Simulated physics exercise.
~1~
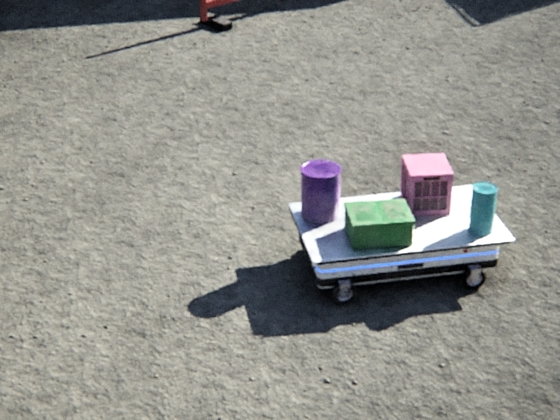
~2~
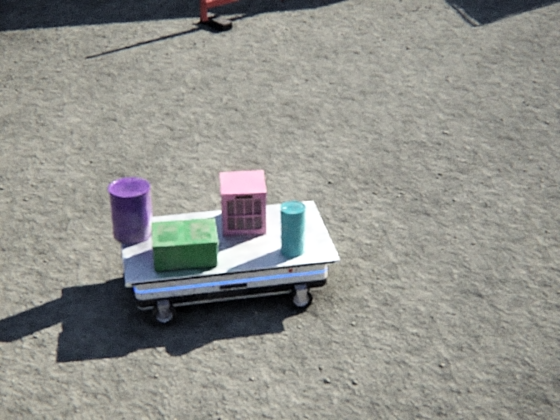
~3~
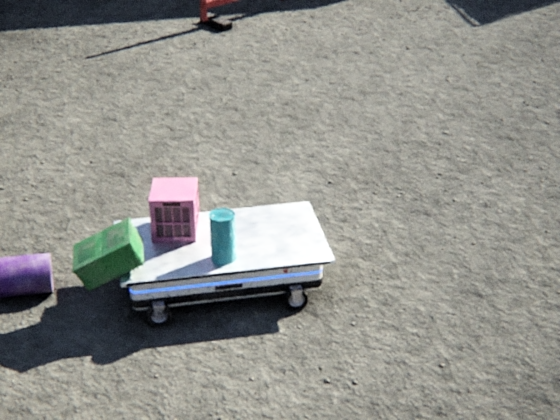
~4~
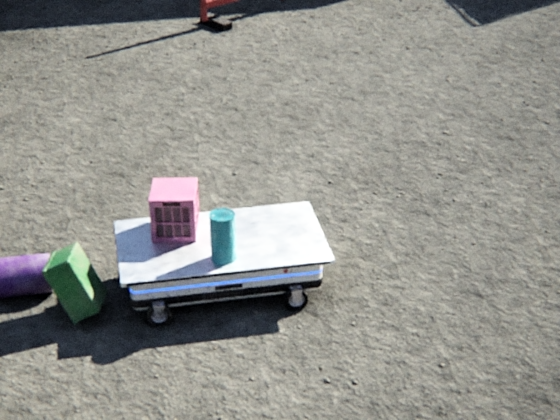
A flat white cart carrying four objects rolled left and stopped, and its load slid toward the left edge. The purple cylinder and then the green box tumbled onto the ground, while the pink crate and turquoise cylinder stayed upright on the cart.
